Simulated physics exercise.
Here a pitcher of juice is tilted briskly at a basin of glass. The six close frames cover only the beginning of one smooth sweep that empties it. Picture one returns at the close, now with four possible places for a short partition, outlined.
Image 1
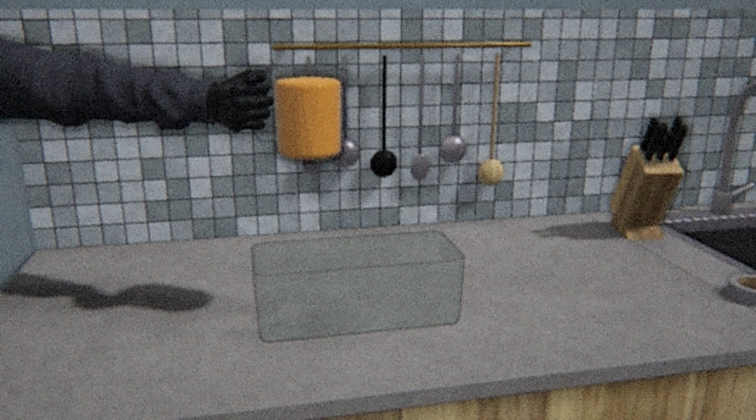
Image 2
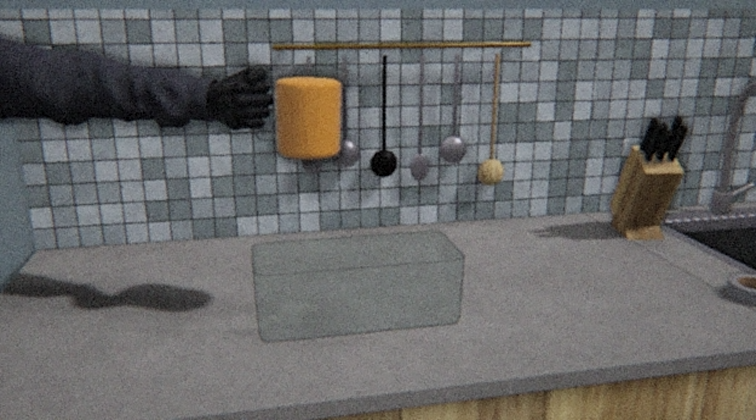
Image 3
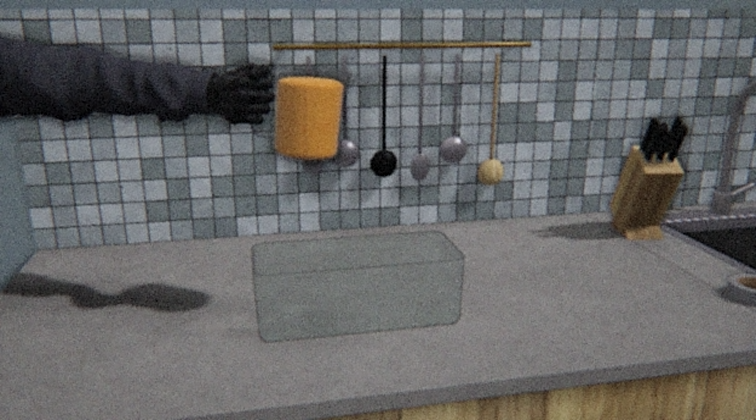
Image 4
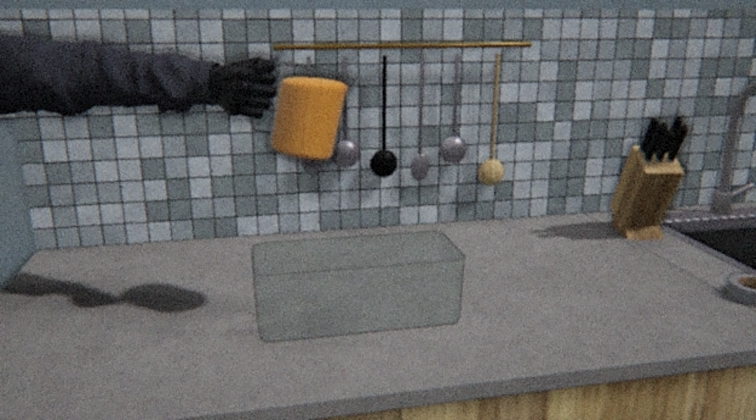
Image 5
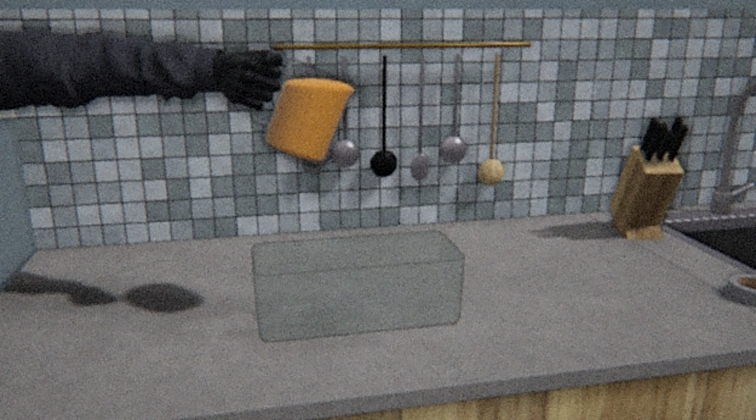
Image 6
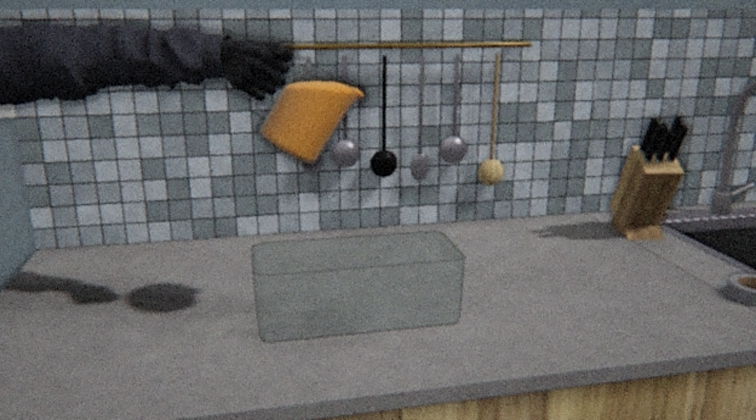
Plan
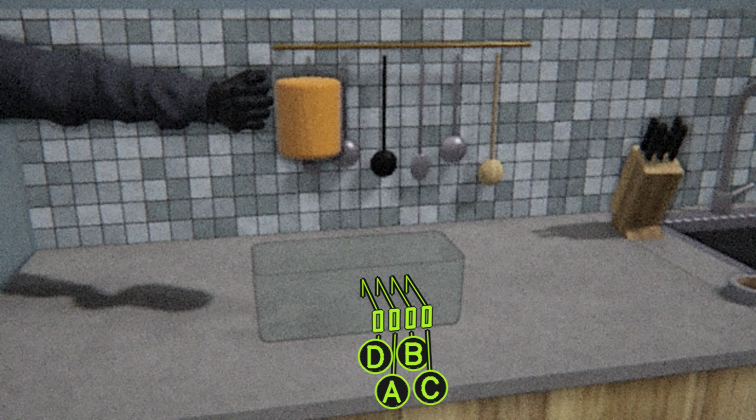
Above a kitchen counter with a glass basin, a black-gloved hand tilts an orange pitcher rightward.
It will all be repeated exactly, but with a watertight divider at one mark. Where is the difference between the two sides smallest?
Use slot B.
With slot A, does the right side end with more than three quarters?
No, it does not.
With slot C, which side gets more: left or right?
The left one.
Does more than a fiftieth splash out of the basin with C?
Yes, it does.
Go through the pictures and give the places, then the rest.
Upright, lip at (347, 69); basin from (259, 341) to (460, 321); nothing has left yet, in the first picture.
Upright, lip at (348, 70); nothing has left yet, in the second picture.
Tipped about 6°, lip at (351, 74); nothing has left yet, in the third picture.
Tipped about 13°, lip at (355, 79); nothing has left yet, in the fourth picture.
Tipped about 22°, lip at (359, 87); nothing has left yet, in the fifth picture.
Tipped about 33°, lip at (363, 97); nothing has left yet, in the sixth picture.
On the marked copy, A at (395, 334); B at (411, 332); C at (427, 330); D at (378, 335).
With A, about 34 % ends left of the wall and 61 % right of it; 5 % is lost outside.
With B, about 49 % ends left of the wall and 47 % right of it; 4 % is lost outside.
With C, about 68 % ends left of the wall and 26 % right of it; 6 % is lost outside.
With D, about 24 % ends left of the wall and 70 % right of it; 6 % is lost outside.
